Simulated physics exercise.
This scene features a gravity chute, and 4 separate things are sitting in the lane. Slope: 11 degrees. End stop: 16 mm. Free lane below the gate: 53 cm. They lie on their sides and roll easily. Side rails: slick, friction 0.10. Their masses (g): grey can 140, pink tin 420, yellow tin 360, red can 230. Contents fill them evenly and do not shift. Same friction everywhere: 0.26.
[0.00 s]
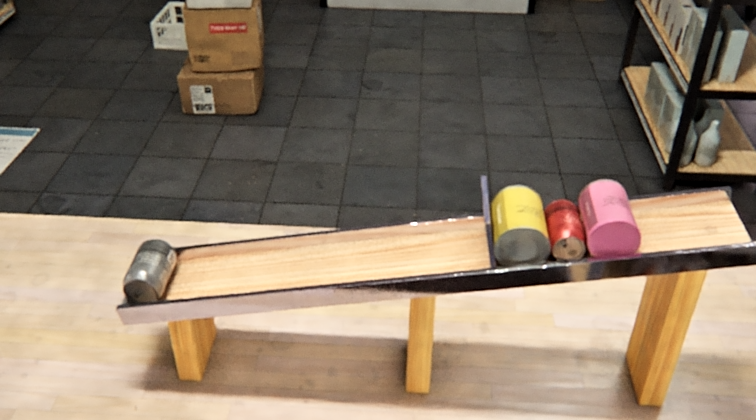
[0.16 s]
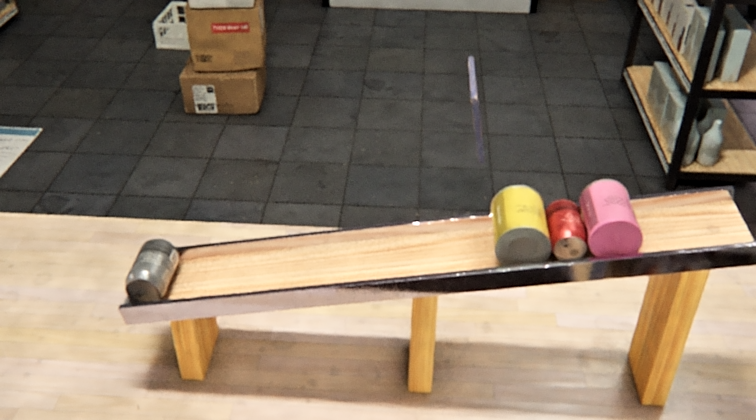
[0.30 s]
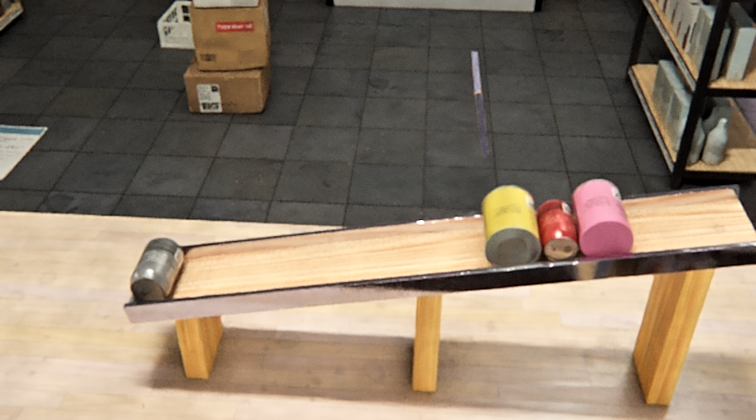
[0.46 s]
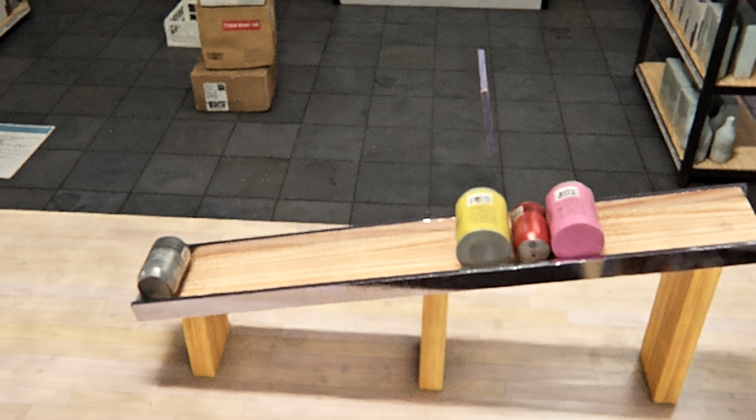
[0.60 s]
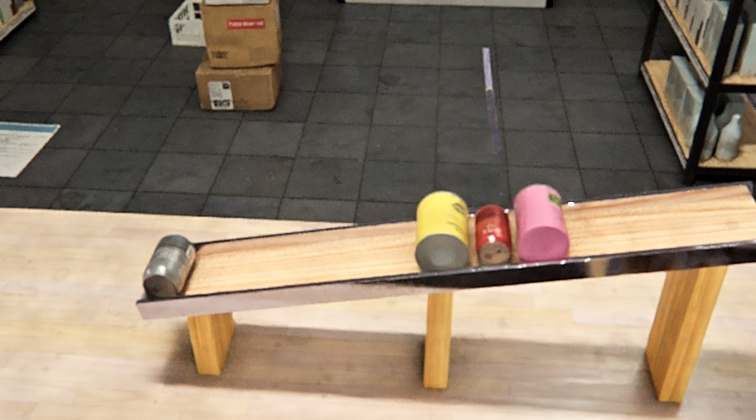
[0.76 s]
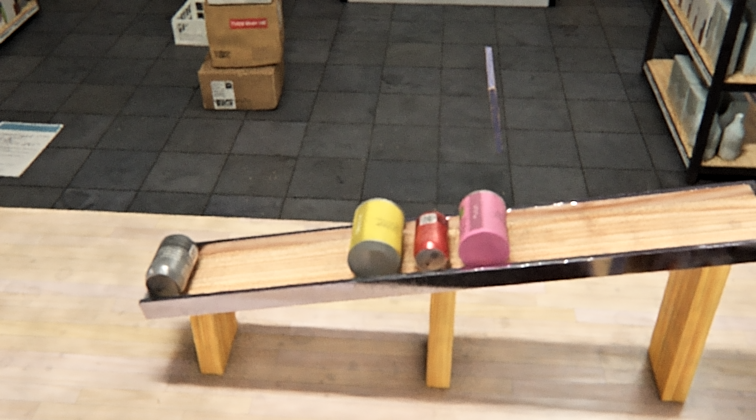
On a wooden chute above a pale floor, the gate lifts and yellow, red and pink cans roll left toward a grey can.
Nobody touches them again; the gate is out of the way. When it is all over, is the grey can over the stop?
Past the barrier.
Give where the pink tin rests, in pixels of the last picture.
At about (246, 255).
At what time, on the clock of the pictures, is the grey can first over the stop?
Somewhere about 1.3 s.
After 0.86 s, leader 26 cm from the stop; grey can near (172, 265).
After 1.06 s, leader 6 cm from the stop; grey can near (172, 265).
After 1.16 s, leader 5 cm from the stop; grey can near (166, 262).
After 1.46 s, grey can now over the stop; pink tin stopped; yellow tin stopped.
At rest (1.8 s), over the stop, grey can; the other 3 in the lane.
